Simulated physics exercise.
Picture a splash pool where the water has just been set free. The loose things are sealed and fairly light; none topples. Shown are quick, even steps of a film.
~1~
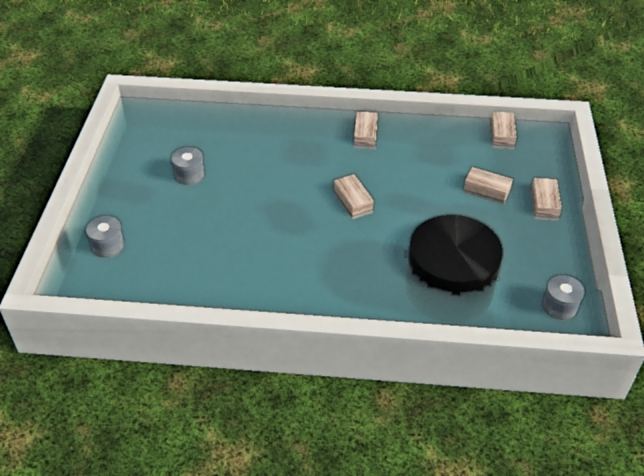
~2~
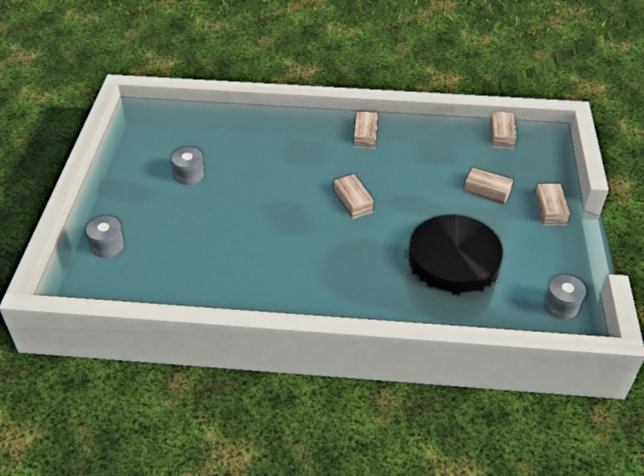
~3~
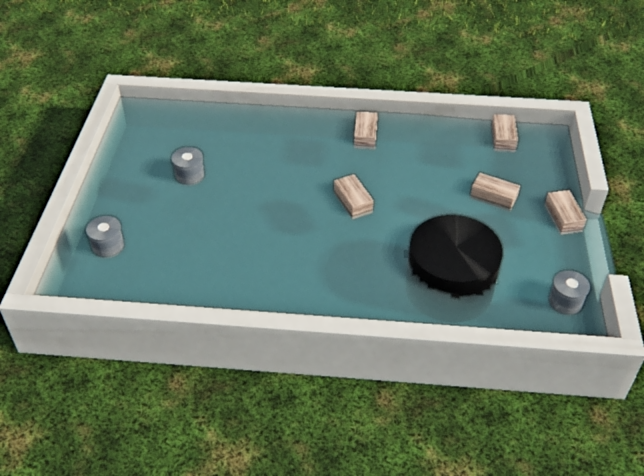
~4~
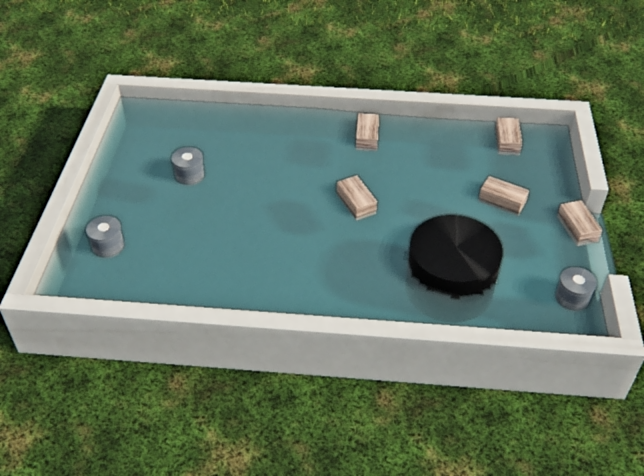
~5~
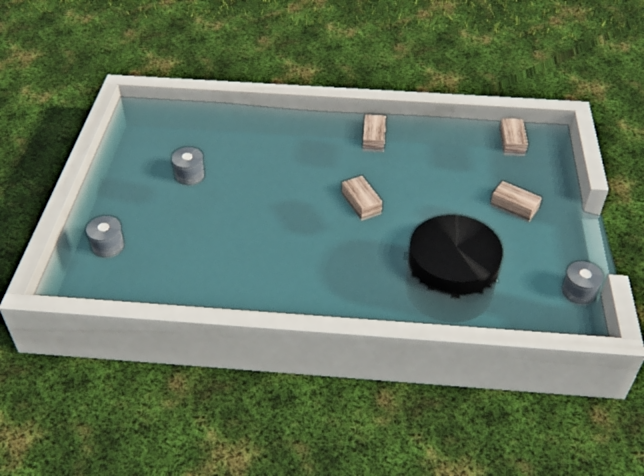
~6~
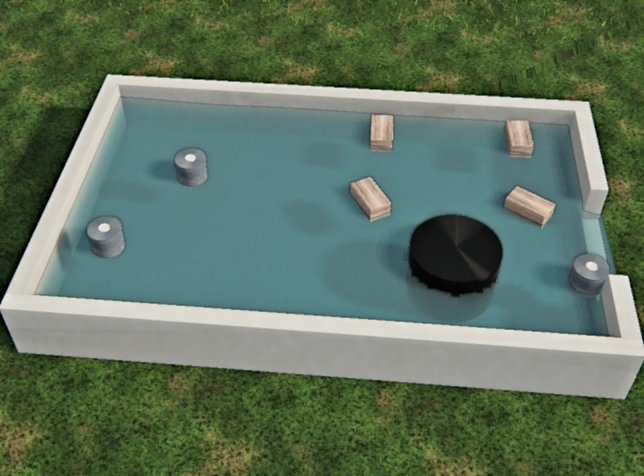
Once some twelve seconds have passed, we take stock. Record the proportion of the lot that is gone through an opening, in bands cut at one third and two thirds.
Center third.
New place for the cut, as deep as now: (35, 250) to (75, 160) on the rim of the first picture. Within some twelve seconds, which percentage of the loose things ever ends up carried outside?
I reckon close to 20 per cent.
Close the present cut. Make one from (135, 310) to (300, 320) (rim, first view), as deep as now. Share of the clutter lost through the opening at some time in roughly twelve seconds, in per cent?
Some 10 per cent.
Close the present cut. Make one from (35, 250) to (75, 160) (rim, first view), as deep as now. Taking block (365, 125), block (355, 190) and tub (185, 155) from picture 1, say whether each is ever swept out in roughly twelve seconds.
The three read no escape, no escape and escape, respectively.
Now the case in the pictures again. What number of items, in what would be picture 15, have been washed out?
That makes 3.
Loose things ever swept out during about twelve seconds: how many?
I count 4.
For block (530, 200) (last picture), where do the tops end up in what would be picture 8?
At about (561, 213).
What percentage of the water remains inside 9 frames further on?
It comes to about 84 parts in a hundred.
A moment on, 2 of 8 are out; 6 afloat.
Next, 3 of 8 are out; 5 afloat.
Later, 3 of 8 are out; 5 afloat.
In the end, 4 of 8 are out; 4 afloat.
